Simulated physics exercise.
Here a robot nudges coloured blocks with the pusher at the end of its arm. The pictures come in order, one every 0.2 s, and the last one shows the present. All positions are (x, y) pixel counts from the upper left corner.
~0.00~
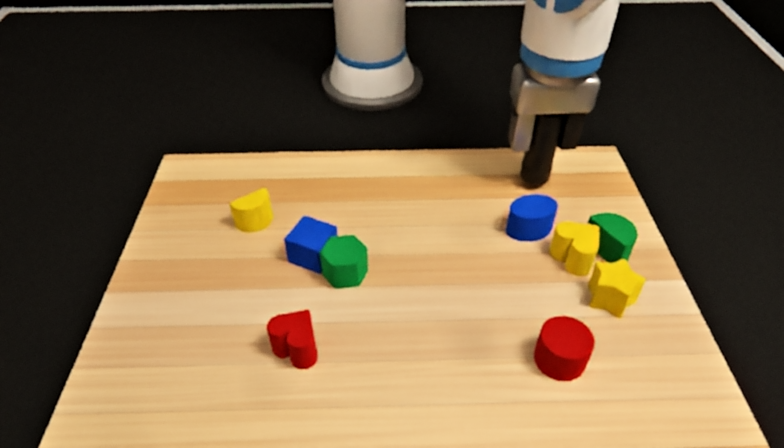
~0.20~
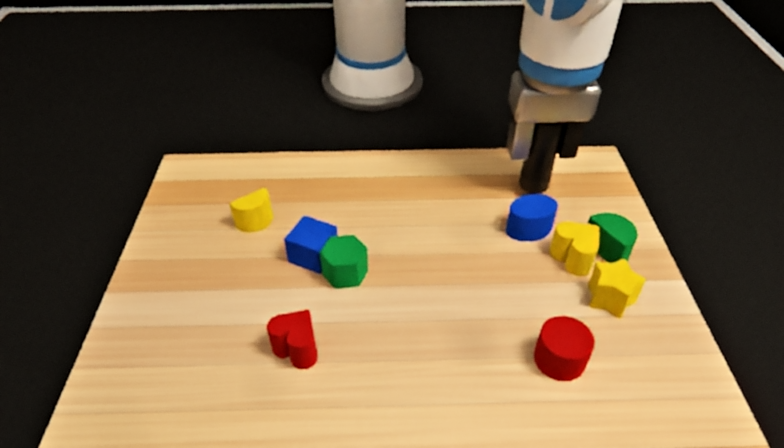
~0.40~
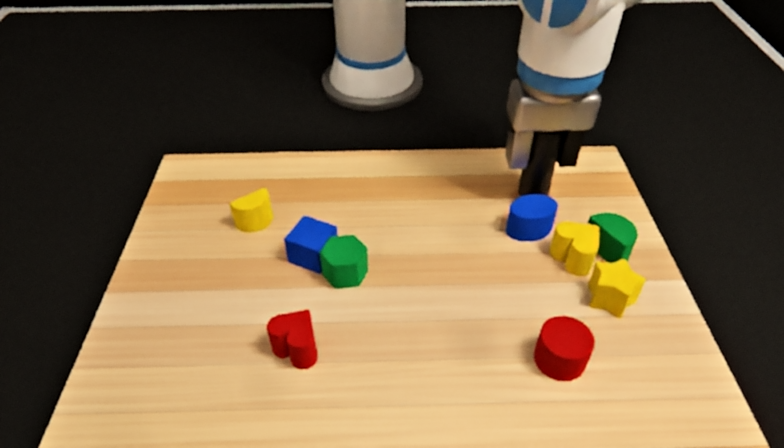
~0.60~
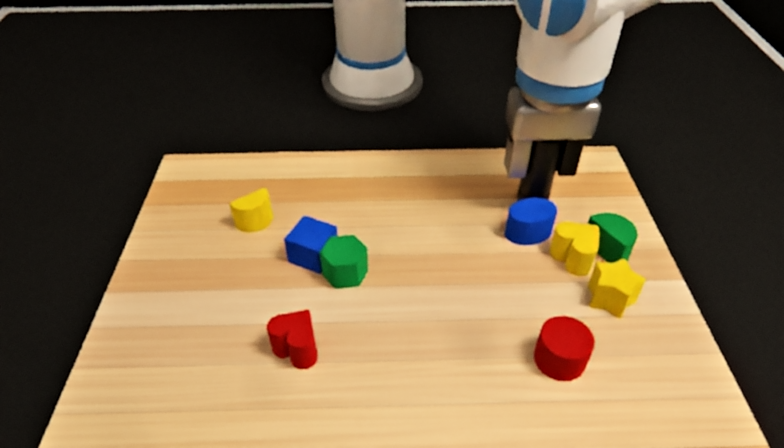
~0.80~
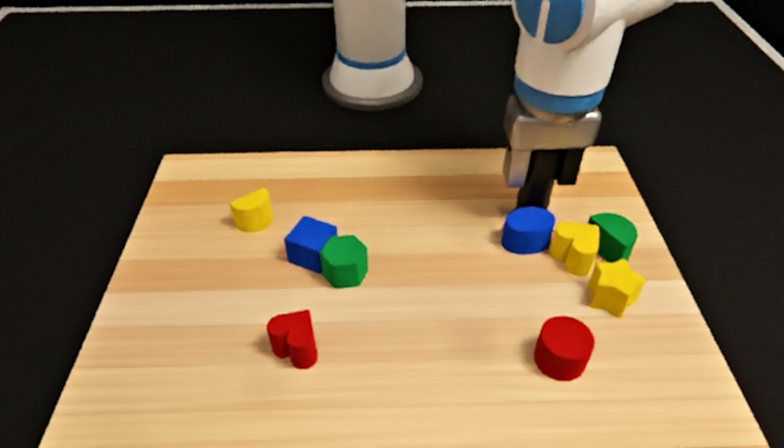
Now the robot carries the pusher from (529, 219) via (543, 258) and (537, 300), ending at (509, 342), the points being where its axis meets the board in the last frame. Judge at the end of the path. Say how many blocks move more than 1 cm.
By the end, two blocks will have moved.
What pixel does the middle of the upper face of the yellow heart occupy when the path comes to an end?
That would be at about pixel (593, 247).
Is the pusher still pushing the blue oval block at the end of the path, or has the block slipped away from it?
Beside or behind, I predict.
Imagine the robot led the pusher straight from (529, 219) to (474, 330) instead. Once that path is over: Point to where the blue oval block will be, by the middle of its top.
The middle of its upper face should be somewhere near (487, 342).
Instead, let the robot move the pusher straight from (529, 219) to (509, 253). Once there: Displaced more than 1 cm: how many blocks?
Looking at the path, I think only one of the blocks ends up more than 1 cm away.
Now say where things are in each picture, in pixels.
Lower end of the pusher (535, 176), tops of blocks, blue oval block (534, 205), red round block (568, 336), yellow heart (580, 234), in the first frame.
Pusher (534, 185), blocks as before, in the second frame.
Pusher (533, 194), blocks as before, in the third frame.
Pusher (532, 203), blue oval block (533, 209), in the fourth frame.
Pusher (531, 212), blue oval block (531, 218), red round block (568, 336), yellow heart (580, 234), in the fifth frame.
The first path, step by step. One third of the way, pusher (545, 251); blue oval block (523, 250), turned 75° clockwise; yellow heart (592, 244), turned 40° anticlockwise.
Two thirds of the way, pusher (539, 293); blue oval block (505, 267); yellow heart (593, 247), turned 50° anticlockwise.
At the end, pusher (510, 335); blue oval block (504, 267), turned 135° clockwise; red round block not moved; yellow heart (593, 247), turned 50° anticlockwise.
